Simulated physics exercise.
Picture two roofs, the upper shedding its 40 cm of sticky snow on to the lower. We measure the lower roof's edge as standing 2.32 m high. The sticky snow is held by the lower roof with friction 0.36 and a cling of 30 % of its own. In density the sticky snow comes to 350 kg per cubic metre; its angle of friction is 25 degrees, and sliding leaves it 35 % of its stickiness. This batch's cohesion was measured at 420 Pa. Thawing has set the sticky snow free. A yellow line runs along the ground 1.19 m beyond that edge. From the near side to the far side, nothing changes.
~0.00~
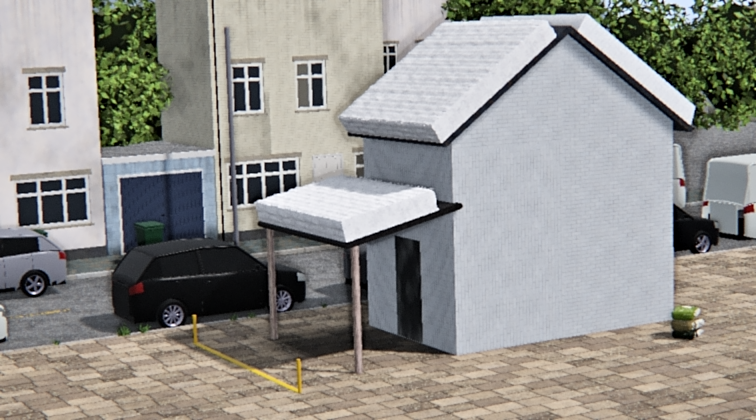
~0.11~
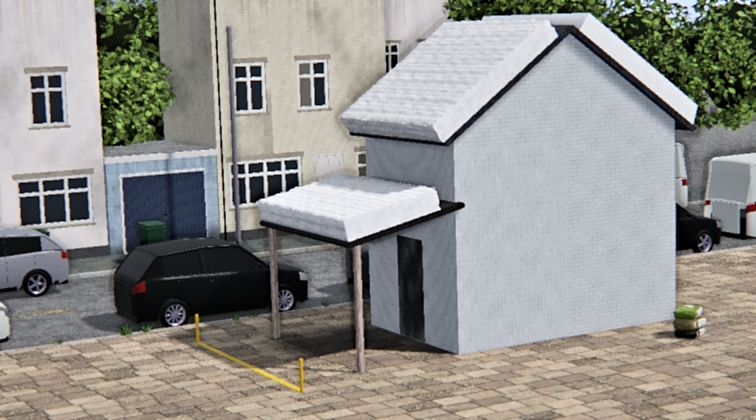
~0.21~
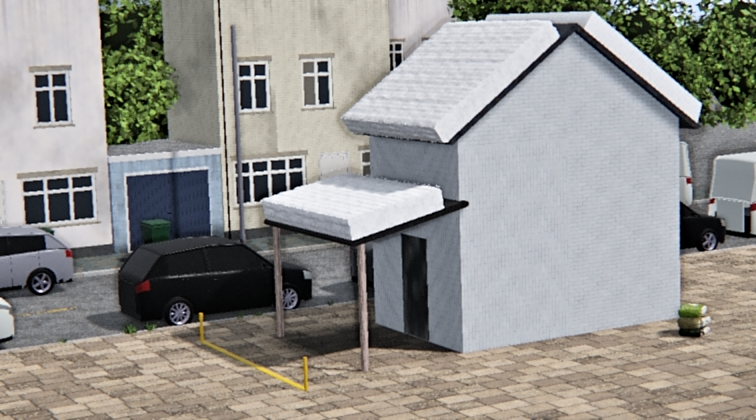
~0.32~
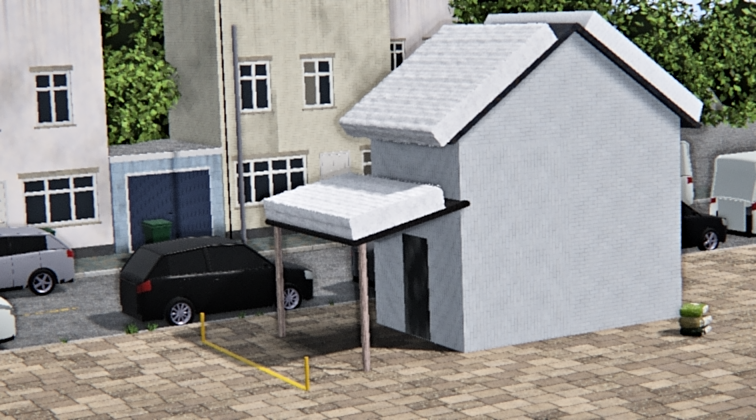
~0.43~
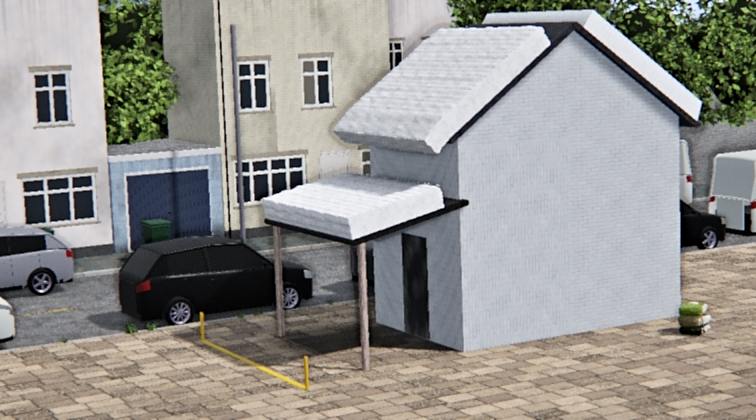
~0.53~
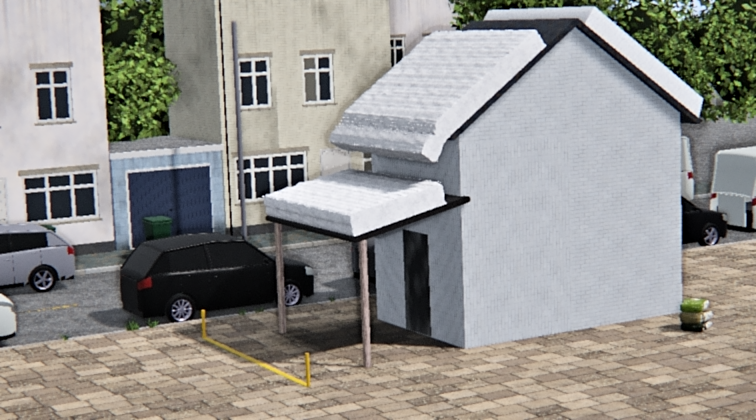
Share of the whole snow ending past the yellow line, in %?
Near 52 %.
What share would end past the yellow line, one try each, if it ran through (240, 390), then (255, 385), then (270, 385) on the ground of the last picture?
I'd guess near 30 %, then near 35 %, and near 45 % on the last try.
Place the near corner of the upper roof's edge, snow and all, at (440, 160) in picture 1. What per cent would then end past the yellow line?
Roughly 40 %.
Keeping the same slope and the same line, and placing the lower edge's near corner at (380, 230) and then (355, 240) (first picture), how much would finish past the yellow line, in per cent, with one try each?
Roughly 50 % and then 50 %.
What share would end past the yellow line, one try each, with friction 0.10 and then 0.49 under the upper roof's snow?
Respectively near 55 % and near 35 %.
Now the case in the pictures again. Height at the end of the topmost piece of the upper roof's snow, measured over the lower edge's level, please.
It ends up some 0.8 m higher than the lower edge.
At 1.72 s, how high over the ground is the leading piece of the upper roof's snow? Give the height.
About 1.8 m.
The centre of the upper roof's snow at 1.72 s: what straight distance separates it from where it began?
4.0 m.
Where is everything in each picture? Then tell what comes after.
In the first frame, leading edge of the sticky snow at (441, 138).
In the second frame, leading edge of the sticky snow at (442, 125), its middle shifted 2.3 cm.
In the third frame, leading edge of the sticky snow at (444, 126), its middle shifted 8.6 cm, 3 % of it past the upper edge, in one piece.
In the fourth frame, leading edge of the sticky snow at (441, 138), its middle shifted 19 cm, 6 % of it past the upper edge, in one piece.
In the fifth frame, leading edge of the sticky snow at (434, 135), its middle shifted 34 cm, 11 % of it past the upper edge, in one piece.
In the sixth frame, leading edge of the sticky snow at (428, 141), its middle shifted 52 cm, 17 % of it past the upper edge, cracking.
After 1.08 s, none is below the lower edge and 0 % is past the line.
After 1.72 s, 15 % is below the lower edge and 1 % is past the line.
After 2.36 s, 64 % is below the lower edge and 49 % is past the line.
After 3.00 s, 67 % is below the lower edge and 52 % is past the line.
After 3.40 s, at the end, 67 % is below the lower edge and 52 % is past the line.
